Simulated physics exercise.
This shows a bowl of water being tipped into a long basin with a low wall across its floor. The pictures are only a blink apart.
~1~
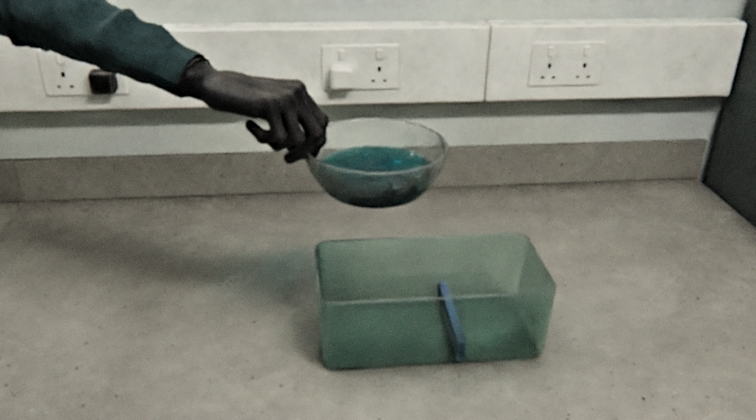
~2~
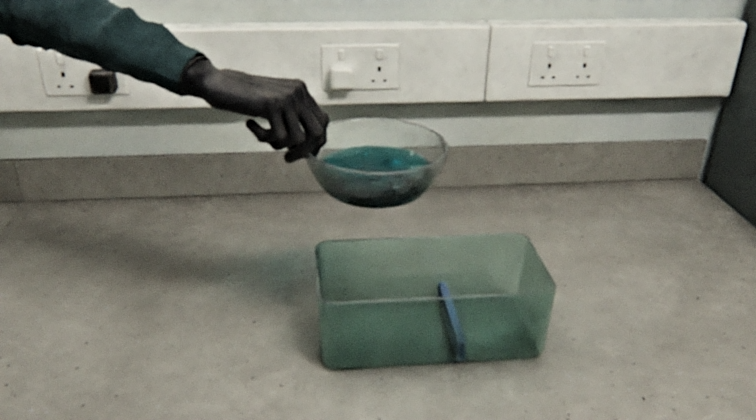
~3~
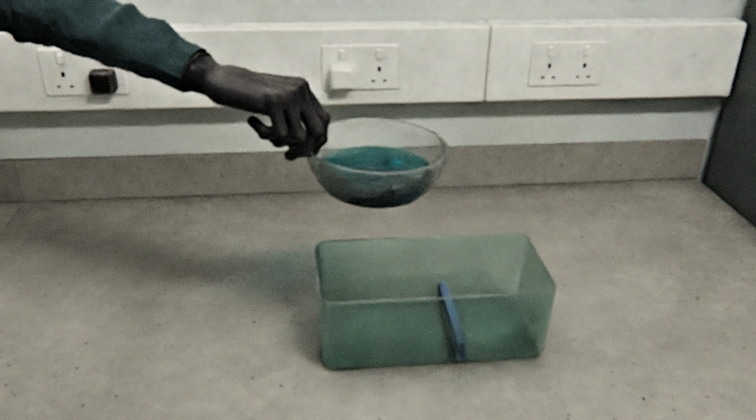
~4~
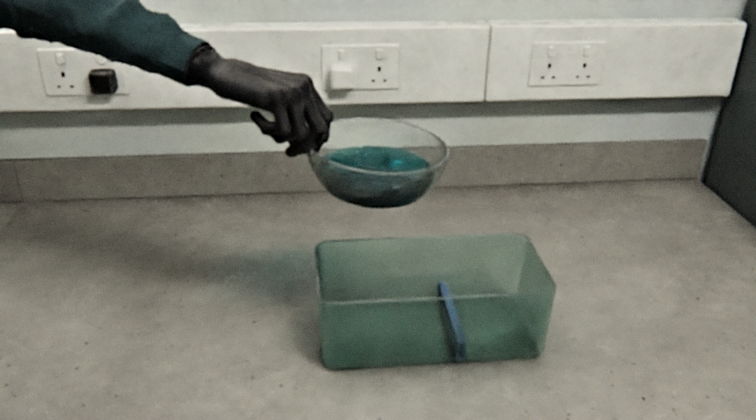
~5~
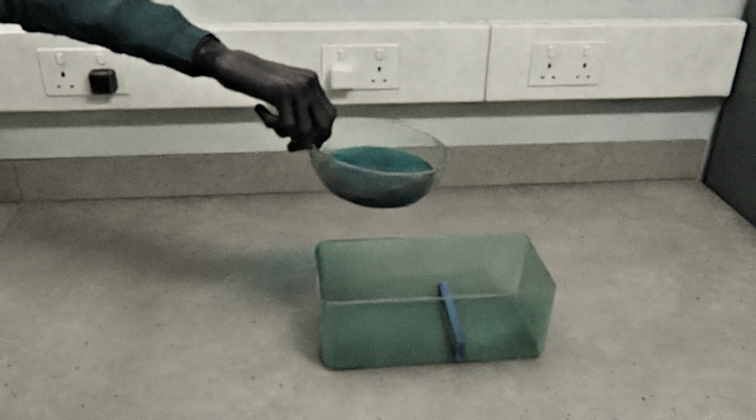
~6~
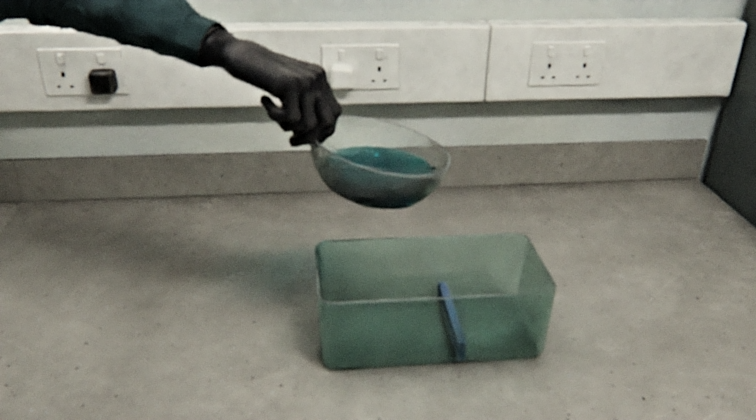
On a grey countertop below wall sockets, a hand holds a clear glass bowl of blue-green liquid above a long, greenish see-through basin, first keeping it level, then tilting it slightly down to the right.
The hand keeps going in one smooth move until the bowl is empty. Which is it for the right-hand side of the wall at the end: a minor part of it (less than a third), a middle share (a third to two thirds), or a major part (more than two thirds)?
Midrange share.
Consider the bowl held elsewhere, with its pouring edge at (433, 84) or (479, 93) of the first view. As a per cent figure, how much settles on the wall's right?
The first start yields 55 per cent, the second 70 per cent.
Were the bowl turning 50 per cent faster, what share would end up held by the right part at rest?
About 50 in a hundred.
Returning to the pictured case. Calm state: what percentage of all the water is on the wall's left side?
Something like 40 per cent, roughly.
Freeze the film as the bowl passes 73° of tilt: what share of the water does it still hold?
Near 35 per cent.
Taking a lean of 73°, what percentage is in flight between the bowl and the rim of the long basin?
Some 50 per cent, I'd say.
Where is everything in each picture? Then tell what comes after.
In the first frame, tilt 0°; pouring edge (446, 143); surface from (315, 168) to (434, 164); the long basin's rim runs from (317, 272) to (541, 261); the wall's top is at (451, 311).
In the second frame, tilt 0°; pouring edge (446, 144); surface from (315, 168) to (434, 164).
In the third frame, tilt 2°; pouring edge (446, 145); surface from (315, 167) to (434, 165).
In the fourth frame, tilt 4°; pouring edge (447, 148); surface from (316, 166) to (434, 167).
In the fifth frame, tilt 8°; pouring edge (448, 152); surface from (317, 164) to (436, 168).
In the sixth frame, tilt 12°; pouring edge (448, 157); surface from (319, 164) to (437, 168).
A moment on, the bowl is tipped part way and 36 per cent is still to pour, 0 is left of the wall and 12 right of it.
Next, the bowl is tipped right over and 0 per cent is still to pour, 32 is left of the wall and 61 right of it.
Then the bowl is tipped right over and 0 per cent is still to pour, 39 is left of the wall and 60 right of it.
Later the bowl is tipped right over and 0 per cent is still to pour, 39 is left of the wall and 60 right of it.
Finally, 39 per cent lies left of the wall, 60 right of it and 1 outside.
